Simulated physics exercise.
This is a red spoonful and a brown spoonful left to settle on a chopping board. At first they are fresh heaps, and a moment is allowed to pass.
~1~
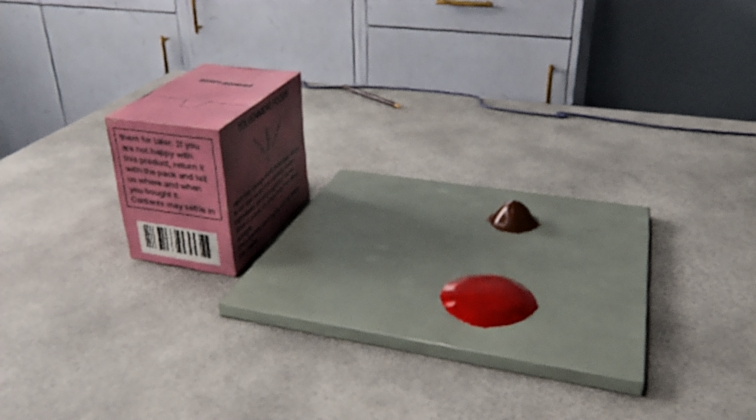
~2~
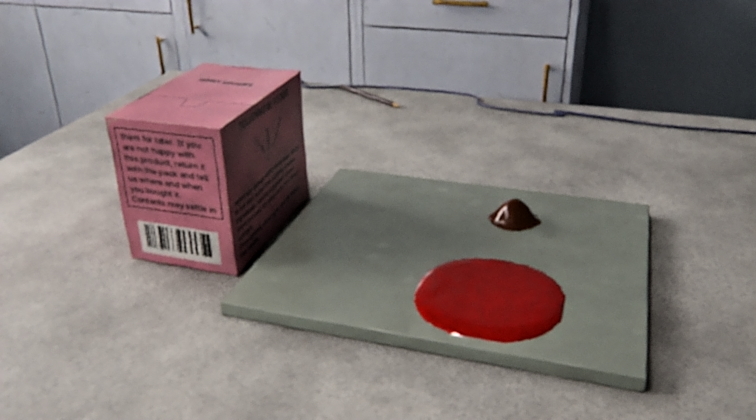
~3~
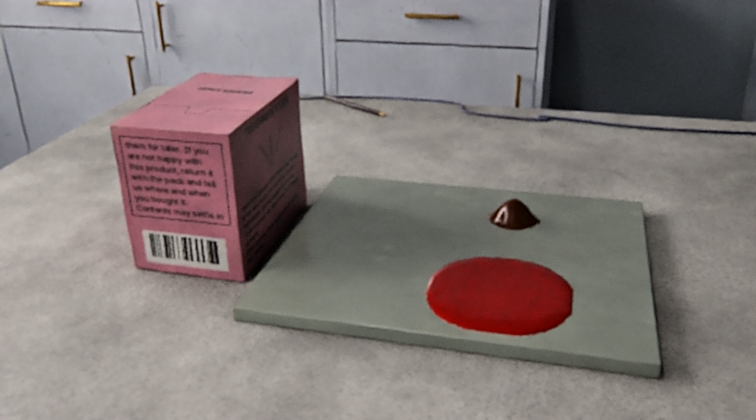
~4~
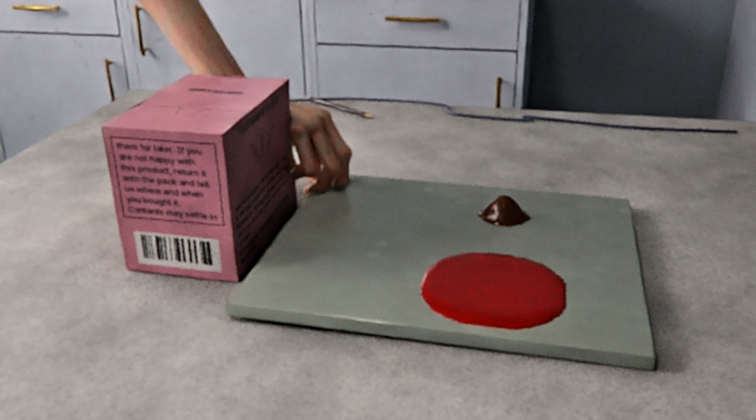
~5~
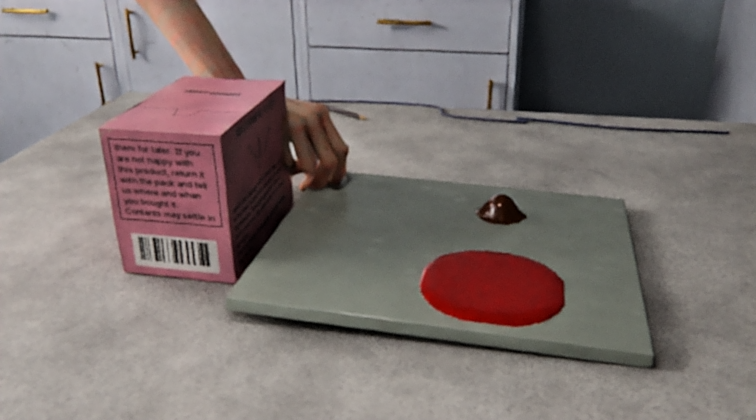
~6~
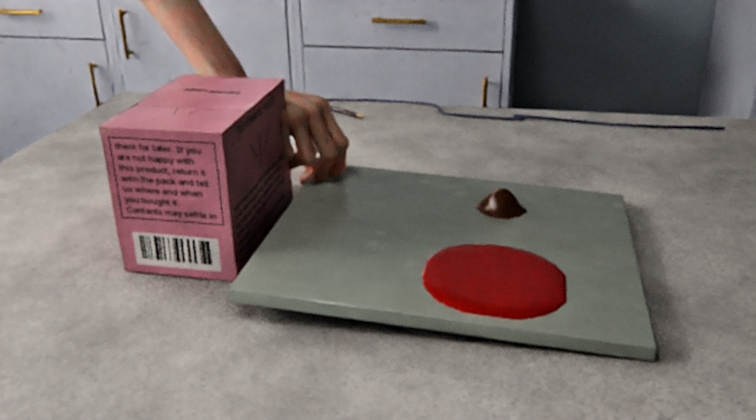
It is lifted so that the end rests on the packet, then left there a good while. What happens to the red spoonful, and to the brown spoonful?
Watch the red spoonful - it drops off; the brown spoonful hangs on.
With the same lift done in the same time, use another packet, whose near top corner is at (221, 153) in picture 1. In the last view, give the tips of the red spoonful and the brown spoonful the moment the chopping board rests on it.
In turn (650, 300) and (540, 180).
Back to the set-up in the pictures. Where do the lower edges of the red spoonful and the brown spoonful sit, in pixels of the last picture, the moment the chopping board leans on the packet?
In the last picture, the first one sits at (651, 297) and the second at (542, 171).
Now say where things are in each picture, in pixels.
In the first picture, the chopping board lies flat; red spoonful (488, 294) a low mound; brown spoonful (515, 211) a tall heap; packet (170, 199).
The second picture shows they settle; red spoonful (490, 295) spread thin; brown spoonful (515, 209) a tall heap.
The third picture shows at rest; red spoonful (499, 292) spread thin; brown spoonful (514, 209) a tall heap.
The fourth picture shows a hand takes the end; red spoonful (493, 286) spread thin; brown spoonful (504, 206) a tall heap.
In the fifth picture, the end is rising; red spoonful (493, 283) spread thin; brown spoonful (502, 204) a tall heap.
The sixth picture shows the chopping board slopes by about 3°; red spoonful (495, 277) spread thin; brown spoonful (502, 198) a tall heap; packet (169, 207).
A moment on, slope about 28°; the red spoonful is dripping off the low end; the brown spoonful has not moved.
Further on, the red spoonful is dripping off the low end; the brown spoonful has not moved.
When it is over, slope about 28°; the red spoonful is dripping off the low end; the brown spoonful has not moved.
